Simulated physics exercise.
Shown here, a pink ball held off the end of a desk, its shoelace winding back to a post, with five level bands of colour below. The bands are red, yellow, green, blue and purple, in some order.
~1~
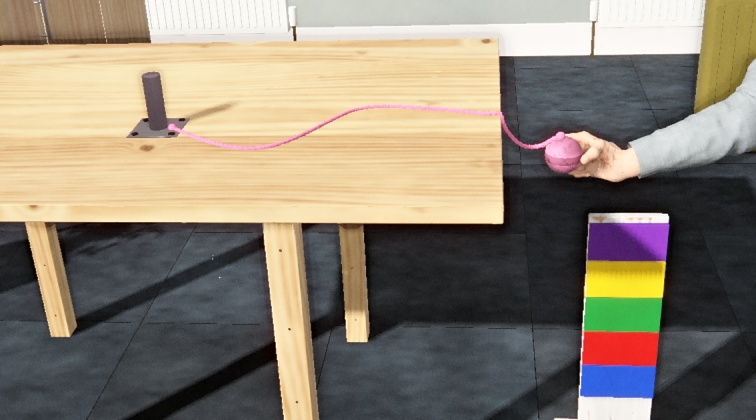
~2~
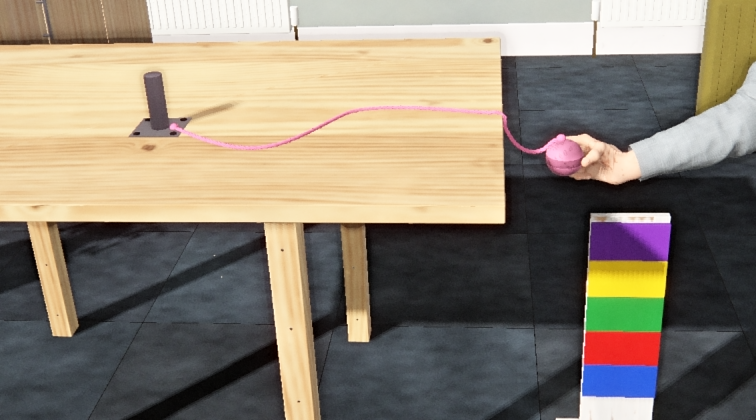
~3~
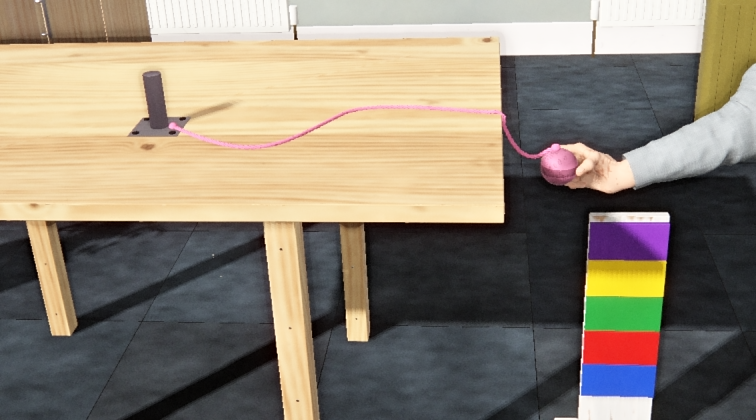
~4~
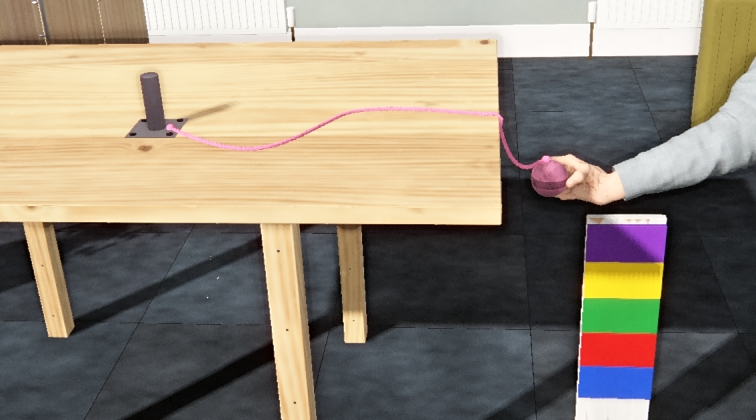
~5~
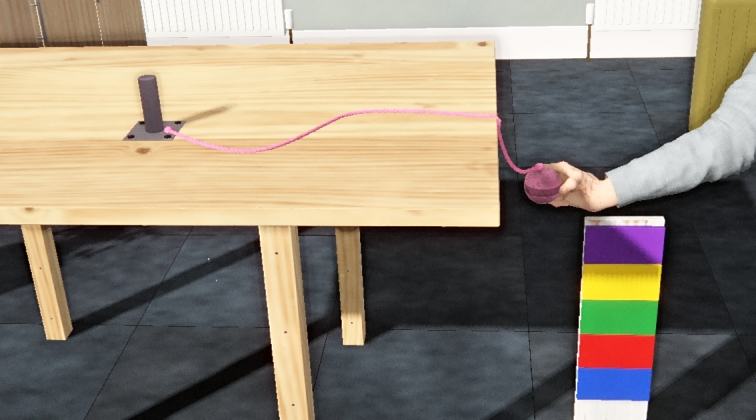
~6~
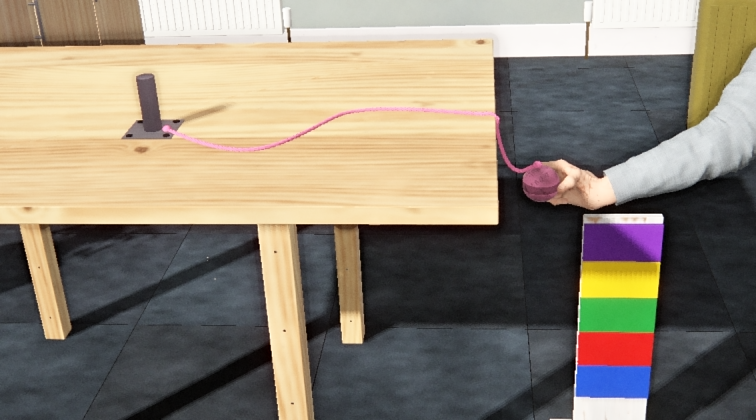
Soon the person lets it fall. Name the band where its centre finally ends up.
Its centre finishes at the yellow band.
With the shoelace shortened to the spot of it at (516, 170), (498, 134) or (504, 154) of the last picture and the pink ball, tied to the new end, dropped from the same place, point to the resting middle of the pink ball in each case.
In order, it comes to rest around (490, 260), (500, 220) and (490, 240).
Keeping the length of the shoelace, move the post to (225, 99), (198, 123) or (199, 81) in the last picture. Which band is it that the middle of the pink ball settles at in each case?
Readings, in order: Green - green - yellow.
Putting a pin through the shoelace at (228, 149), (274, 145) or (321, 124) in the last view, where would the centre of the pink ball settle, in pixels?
In order of the tries: About (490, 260), about (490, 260), about (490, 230).
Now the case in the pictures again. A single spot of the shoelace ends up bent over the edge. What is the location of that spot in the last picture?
Pixel (435, 111) or thereabouts.
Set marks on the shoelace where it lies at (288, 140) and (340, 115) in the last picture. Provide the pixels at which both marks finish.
They finish close to (319, 128) and close to (398, 128).
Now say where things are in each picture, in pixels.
The first frame shows pink ball (564, 155); purple (628, 244); yellow (625, 281); green (623, 315); red (620, 350); blue (618, 383).
The second frame shows pink ball (565, 157); shoelace through (197, 137) (269, 147) (337, 118) (414, 108) (497, 114).
The third frame shows pink ball (559, 167).
The fourth frame shows pink ball (550, 178); shoelace through (193, 138) (266, 147) (334, 119) (411, 109) (493, 116).
The fifth frame shows pink ball (543, 185).
The sixth frame shows pink ball (541, 184); shoelace through (190, 139) (262, 148) (330, 119) (407, 110) (490, 116).
A little later, ball near (513, 260); level with purple.
Next, ball near (464, 287); level with yellow.
Later still, ball near (481, 285); level with yellow.
When it is over, ball near (500, 286); level with yellow. Its middle rests at the yellow band.
